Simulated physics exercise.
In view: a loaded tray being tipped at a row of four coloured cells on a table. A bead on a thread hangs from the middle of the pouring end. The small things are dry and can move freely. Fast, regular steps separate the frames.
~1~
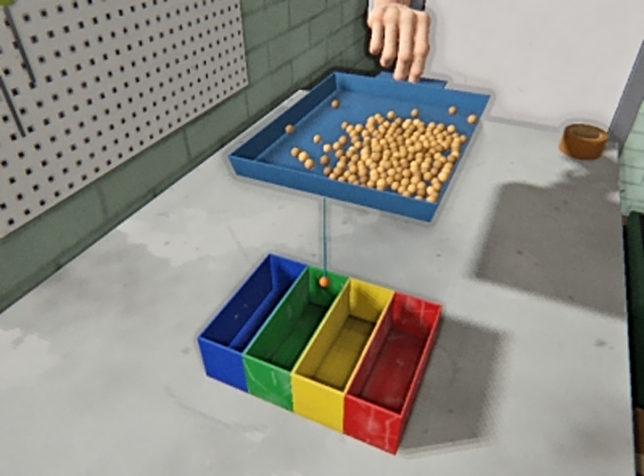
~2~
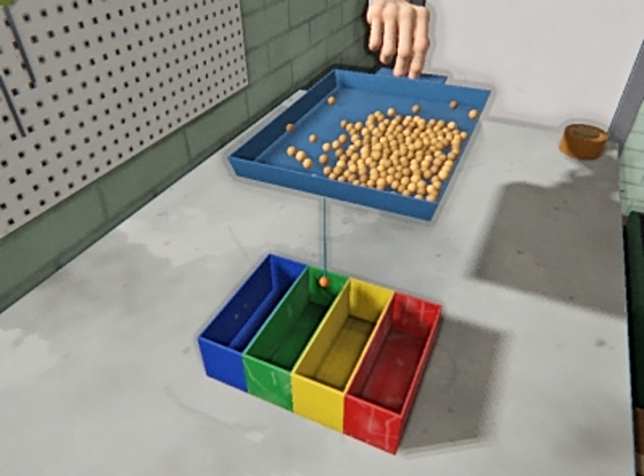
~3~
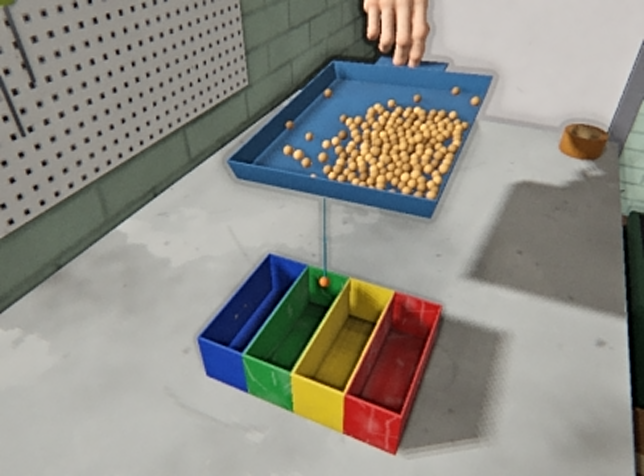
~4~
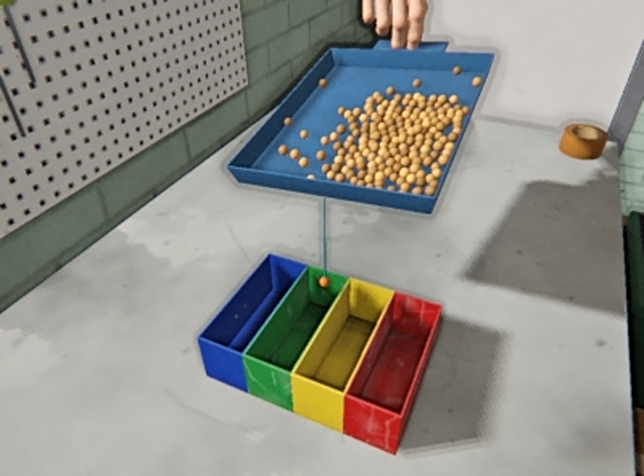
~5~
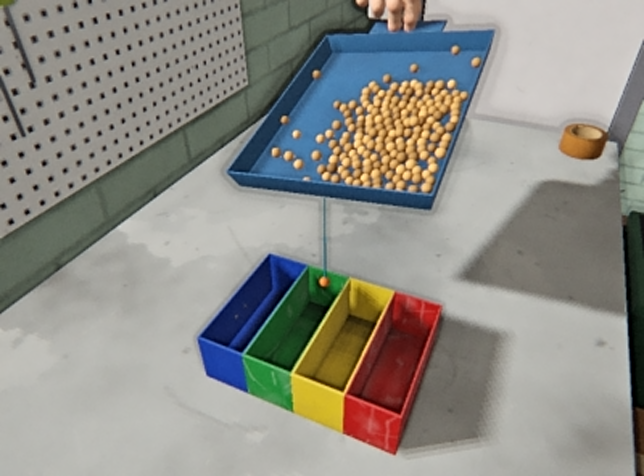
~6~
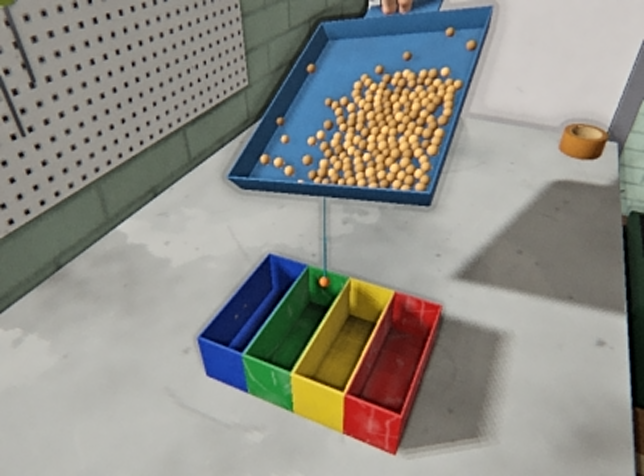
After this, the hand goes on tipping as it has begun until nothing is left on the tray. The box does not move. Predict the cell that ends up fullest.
I would say the blue cell.
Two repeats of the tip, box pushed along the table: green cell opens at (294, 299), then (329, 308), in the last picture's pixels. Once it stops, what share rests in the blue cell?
First 60 per cent, second 10 per cent.
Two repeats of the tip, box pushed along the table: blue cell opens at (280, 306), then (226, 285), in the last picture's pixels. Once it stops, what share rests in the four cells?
You'd see around 0 per cent and then around 90 per cent.
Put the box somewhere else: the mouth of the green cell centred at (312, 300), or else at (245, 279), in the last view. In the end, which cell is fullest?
With the first placing it's the blue one, with the second it's the green cell.
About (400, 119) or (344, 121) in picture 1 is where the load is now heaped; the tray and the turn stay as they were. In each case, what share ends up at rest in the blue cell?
You'd see roughly 20 per cent first and roughly 30 per cent second.
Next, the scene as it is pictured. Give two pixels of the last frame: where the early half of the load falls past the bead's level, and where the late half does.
(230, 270) first, (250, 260) later.
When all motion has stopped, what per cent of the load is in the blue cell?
I'd put that share at some 40 per cent.
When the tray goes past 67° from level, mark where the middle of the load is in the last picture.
The middle of the pieces shows up near (271, 179).
Just after the last frame, tray tipped steeply; the larger part on the tray; just a few in the blue cell; about a tenth falling or outside the box.
A moment on, tray tipped past a quarter turn; about a tenth on the tray; roughly a third in the blue cell; roughly two thirds falling or outside the box.
Further on, tray tipped past a quarter turn; roughly a third in the blue cell; roughly two thirds falling or outside the box.
When it is over, tray tipped past a quarter turn; roughly a third in the blue cell; not one in the red cell; not one in the yellow cell; not one in the green cell; roughly two thirds outside the box.
